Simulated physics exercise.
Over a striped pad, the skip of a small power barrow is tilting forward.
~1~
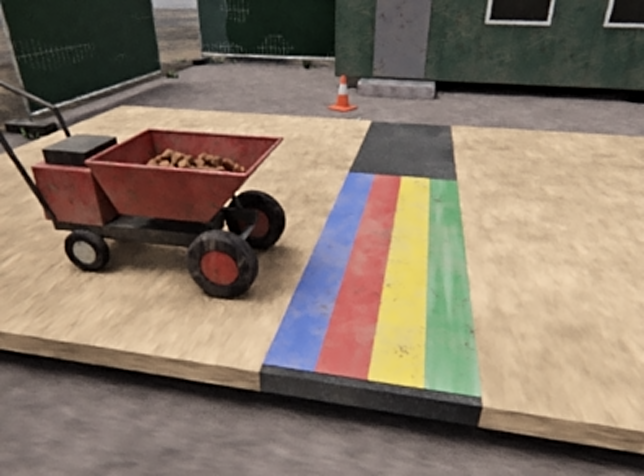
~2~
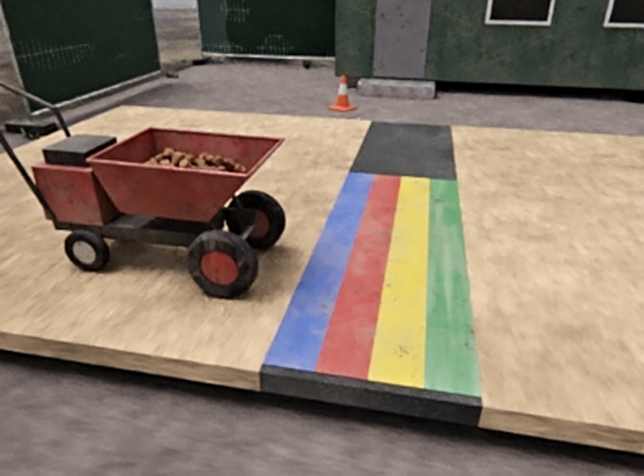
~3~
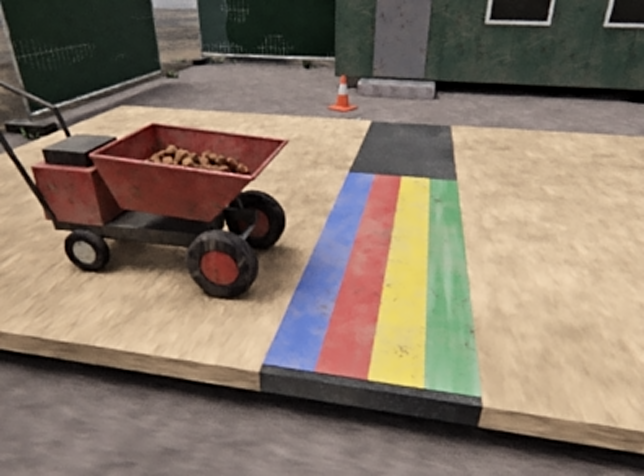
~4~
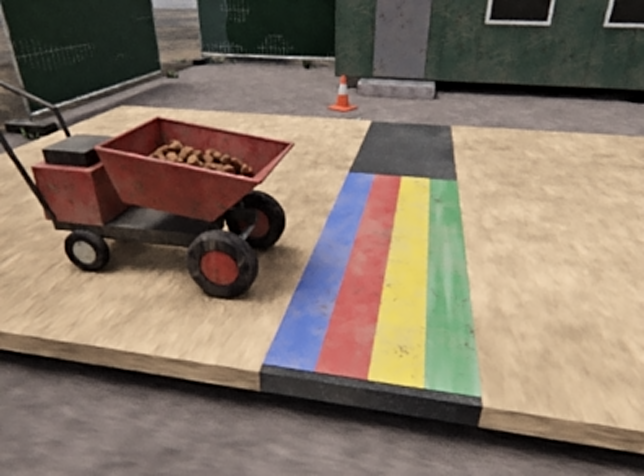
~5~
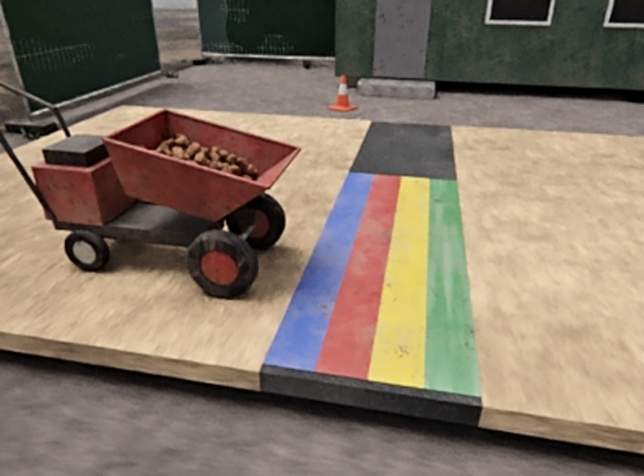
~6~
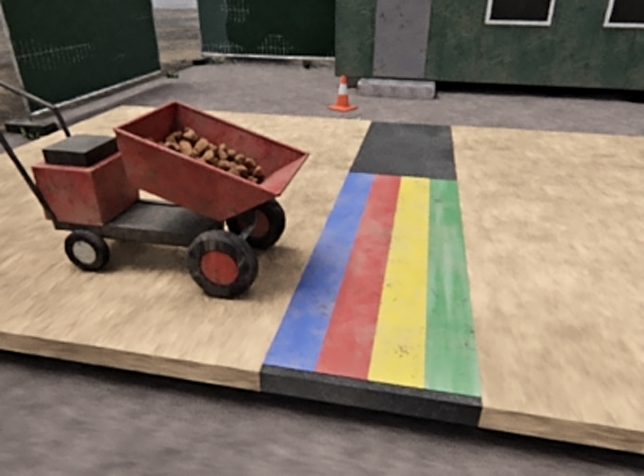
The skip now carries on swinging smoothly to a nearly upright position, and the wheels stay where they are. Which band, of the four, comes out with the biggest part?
The red band comes out ahead.
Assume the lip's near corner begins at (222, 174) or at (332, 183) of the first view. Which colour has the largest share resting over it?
Going by the pictures, the first try gives the strip in red and the second gives that green strip.
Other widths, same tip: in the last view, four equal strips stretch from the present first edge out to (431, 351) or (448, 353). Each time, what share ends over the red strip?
The first one comes out at 20 percent, while the second comes out at 30 percent.
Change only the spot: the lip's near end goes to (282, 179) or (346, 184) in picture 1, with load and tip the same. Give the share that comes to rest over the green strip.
First position: Some 20 percent; second position: Some 40 percent.
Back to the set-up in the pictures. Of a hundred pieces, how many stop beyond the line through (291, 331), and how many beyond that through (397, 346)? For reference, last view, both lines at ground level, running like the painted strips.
Around 90 per cent for the first, around 30 per cent for the second.
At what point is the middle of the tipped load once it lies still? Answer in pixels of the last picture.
Near pixel (385, 280).
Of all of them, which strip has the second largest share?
It is that yellow strip.
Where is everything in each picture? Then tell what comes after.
Lip of the skip (246, 176), level; top of the load (171, 170), clay clods; blue strip (303, 329); red strip (350, 335); yellow strip (400, 342); green strip (451, 349), in the first frame.
Lip of the skip (248, 177), level; top of the load (172, 169), in the second frame.
Lip of the skip (252, 179), tipped barely; top of the load (175, 167), in the third frame.
Lip of the skip (260, 182), tipped a little; top of the load (172, 161), in the fourth frame.
Lip of the skip (268, 188), tipped a little; top of the load (164, 156), in the fifth frame.
Lip of the skip (278, 195), tipped clearly; top of the load (172, 150); blue strip (303, 329); red strip (350, 335); yellow strip (400, 342); green strip (451, 349), in the sixth frame.
Just after the last frame, skip tipped steeply; every one in the skip.
A moment on, skip tipped right over; roughly two thirds in the skip; just a few over the blue strip; roughly a quarter over the red strip; about a tenth over the yellow strip.
Further on, skip tipped right over; about a tenth in the skip; just a few over the blue strip; roughly a third over the red strip; roughly a quarter over the yellow strip; about a tenth over the green strip; about a tenth off the paint.
When it is over, skip tipped right over; about a tenth in the skip; just a few over the blue strip; roughly a third over the red strip; roughly a quarter over the yellow strip; about a tenth over the green strip; about a tenth off the paint.
